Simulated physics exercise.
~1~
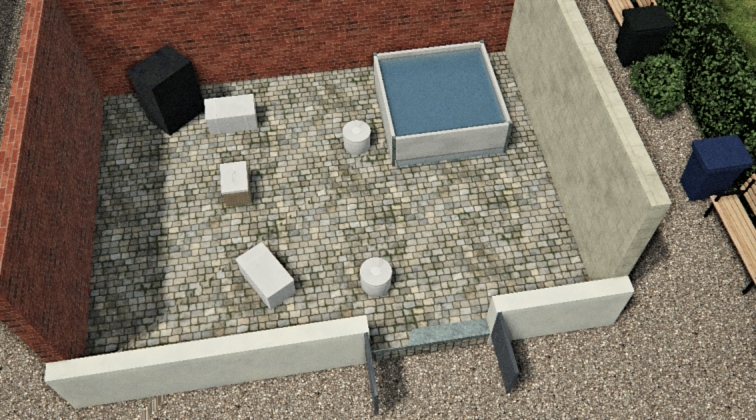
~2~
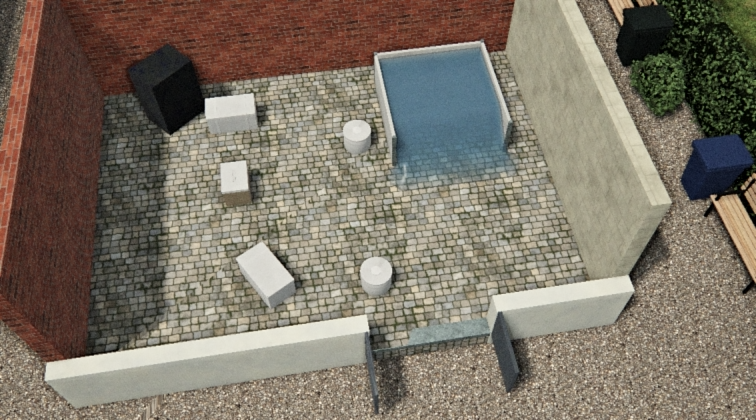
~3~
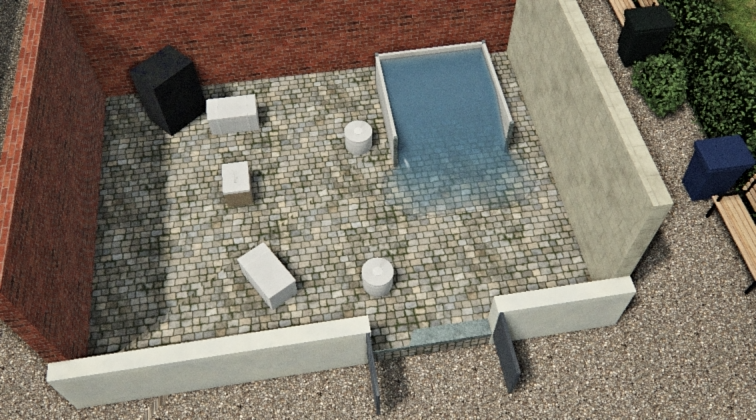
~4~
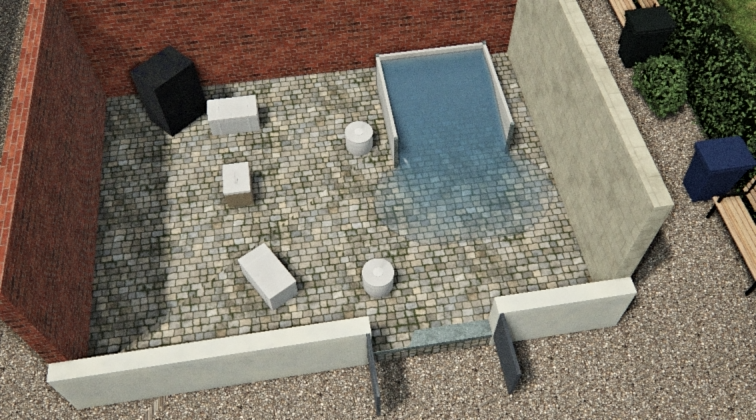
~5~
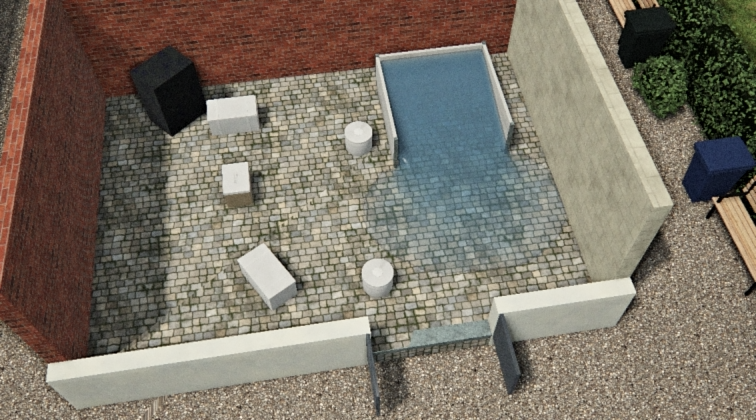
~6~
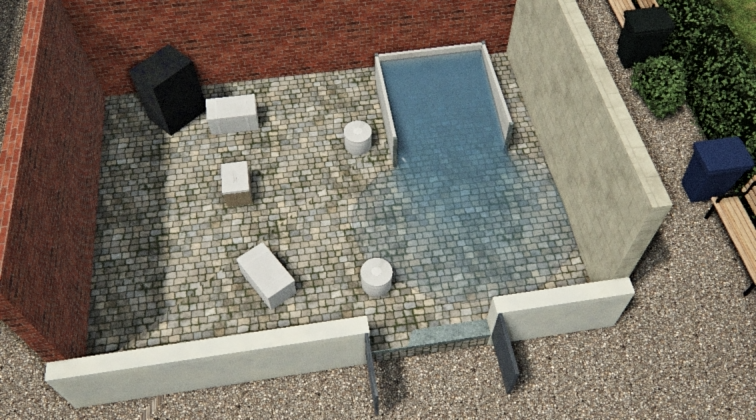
In the video, seen from above, the front side of an open water tank in a walled, cobbled yard gives way, and water spreads across the paving toward the front while the pale blocks and round tubs stay still.
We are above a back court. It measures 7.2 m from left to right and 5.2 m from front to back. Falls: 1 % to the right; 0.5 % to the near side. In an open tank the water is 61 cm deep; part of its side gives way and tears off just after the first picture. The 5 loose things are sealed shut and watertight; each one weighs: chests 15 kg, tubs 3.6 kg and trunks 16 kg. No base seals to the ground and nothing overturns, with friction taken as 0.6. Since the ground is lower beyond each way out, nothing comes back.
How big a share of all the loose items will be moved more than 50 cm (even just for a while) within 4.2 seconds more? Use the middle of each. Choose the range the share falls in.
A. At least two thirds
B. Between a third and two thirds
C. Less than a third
Option C: Less than a third.
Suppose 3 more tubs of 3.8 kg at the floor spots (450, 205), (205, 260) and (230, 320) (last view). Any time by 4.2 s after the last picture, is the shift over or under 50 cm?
In the order asked: Above the mark; below the mark; above the mark.
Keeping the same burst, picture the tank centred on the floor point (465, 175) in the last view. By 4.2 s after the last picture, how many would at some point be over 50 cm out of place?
Then 1.
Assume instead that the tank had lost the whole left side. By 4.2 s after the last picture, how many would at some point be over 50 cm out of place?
Then 4.
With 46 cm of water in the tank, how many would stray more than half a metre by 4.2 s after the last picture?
In that case the number is 1.
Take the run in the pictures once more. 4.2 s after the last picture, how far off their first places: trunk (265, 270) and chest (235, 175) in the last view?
30 cm, then 0 cm.
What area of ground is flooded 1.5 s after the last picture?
Close to 15 m2, I'd say.
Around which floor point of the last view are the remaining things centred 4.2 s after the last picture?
I'd say about (254, 205) in the last view.
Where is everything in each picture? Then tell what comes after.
In the first frame, a chest at (233, 176) rests on the ground; a tub at (356, 131) rests on the ground; water covers 3.3 m2; 0 of 5 have shifted.
In the second frame, a chest at (234, 176), on the bottom; a tub at (357, 130), on the bottom; water covers 4.3 m2; 0 of 5 have shifted.
In the third frame, a chest at (235, 177) rests on the ground; a tub at (358, 131) rests on the ground; water covers 5.5 m2; 0 of 5 have shifted.
In the fourth frame, a chest at (236, 177) rests on the ground; a tub at (359, 132), on the bottom; 7.0 m2 under water; 0 of 5 have shifted.
In the fifth frame, a chest at (235, 177), on the bottom; a tub at (358, 132), on the bottom; 8.7 m2 under water; 0 of 5 have shifted.
In the sixth frame, a chest at (234, 177) rests on the ground; a tub at (357, 131), on the bottom; water covers 10.4 m2; 0 of 5 have shifted.
Then, 0.4 s after the last picture 0 of 5 are over 50 cm from their spots; 0 afloat.
Then, 1.5 s after the last picture 1 of 5 are over 50 cm from their spots; 1 afloat.
Then, 2.8 s after the last picture 1 of 5 are over 50 cm from their spots; 1 afloat.
Then, 4.2 s after the last picture 1 of 5 are over 50 cm from their spots, and 1 have been at some point; 1 afloat.
